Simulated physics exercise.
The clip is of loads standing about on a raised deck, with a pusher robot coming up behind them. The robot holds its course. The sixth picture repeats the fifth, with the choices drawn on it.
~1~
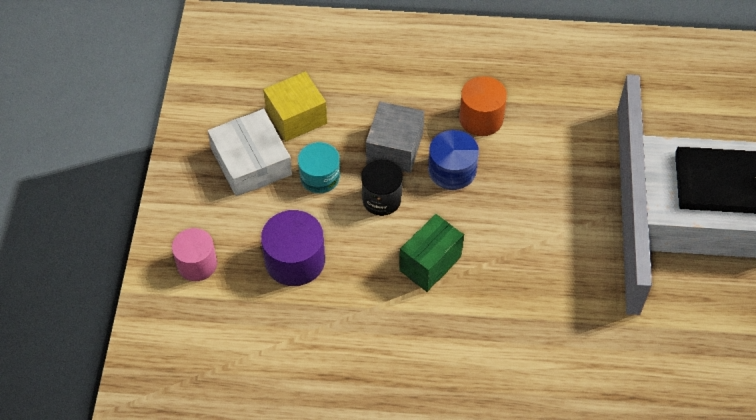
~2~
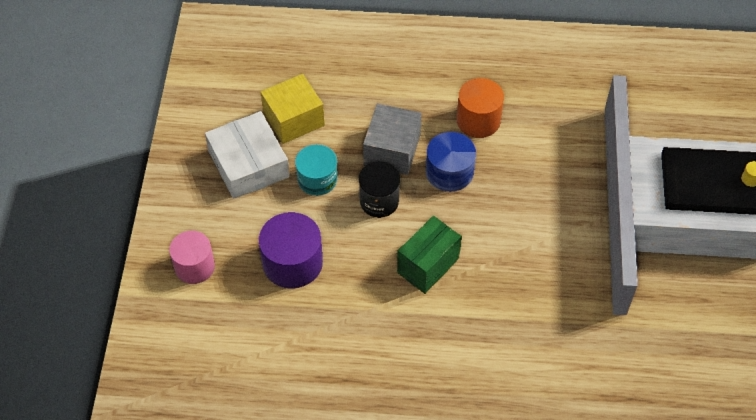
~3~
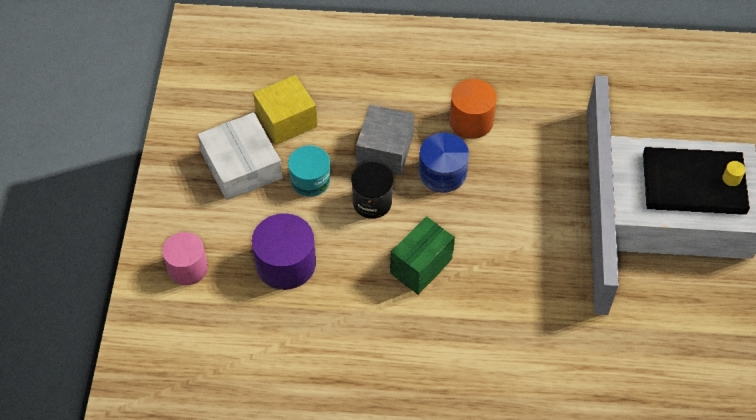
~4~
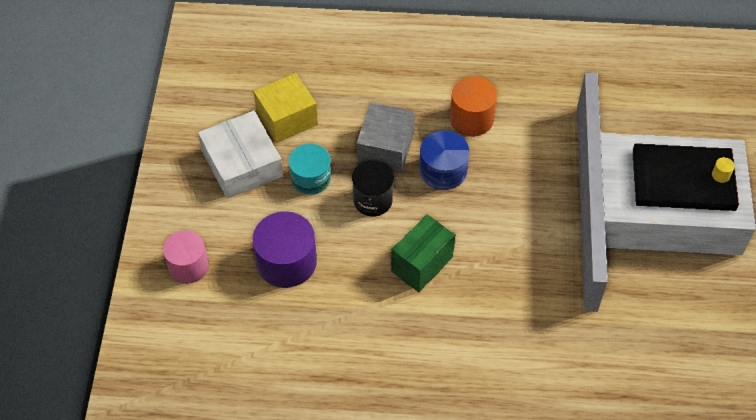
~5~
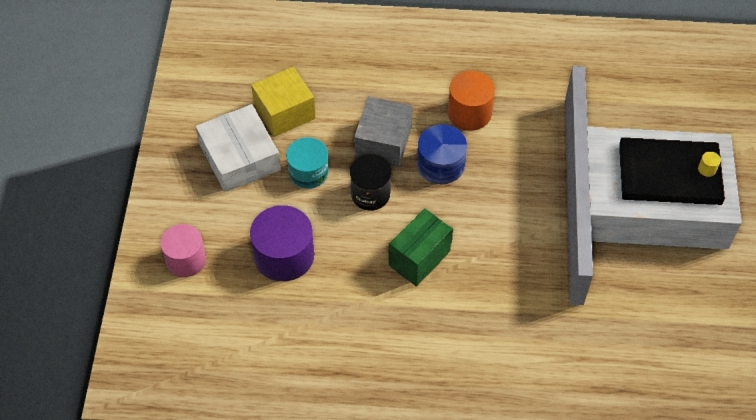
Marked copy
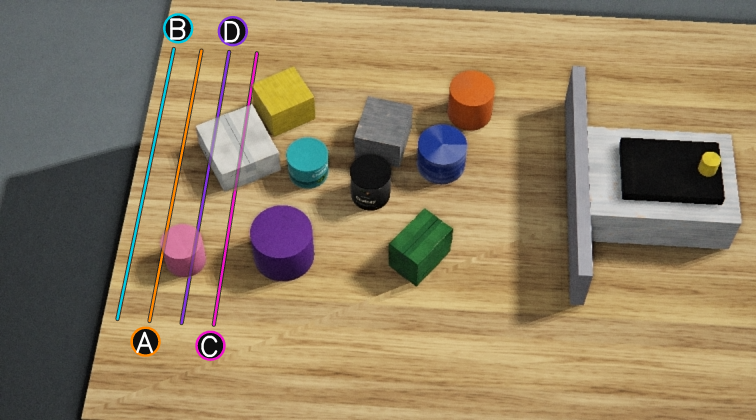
A pusher robot with a wide grey blade crept steadily left from the right side of the wooden deck, narrowing the gap to the colourful canisters and boxes, which stood still and untouched.
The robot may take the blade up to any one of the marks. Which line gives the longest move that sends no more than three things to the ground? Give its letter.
D is the last line within the limit.
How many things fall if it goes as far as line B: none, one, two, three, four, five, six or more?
By then, six or more.
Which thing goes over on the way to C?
The pink canister.
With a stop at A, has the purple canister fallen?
Yes.
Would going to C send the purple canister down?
No.
On the marked copy, A at (177, 176); B at (148, 174); C at (237, 179); D at (207, 177).
Following D. Soon after the start, robot (528, 162); orange canister (419, 98); green box (405, 250).
Later, robot (392, 154); white parcel (212, 153); purple canister (230, 240).
In the end, robot (287, 148); white parcel over the edge; pink canister over the edge; two fallen.
As for the rest, A drops four; B drops eight; C is within the limit but short.
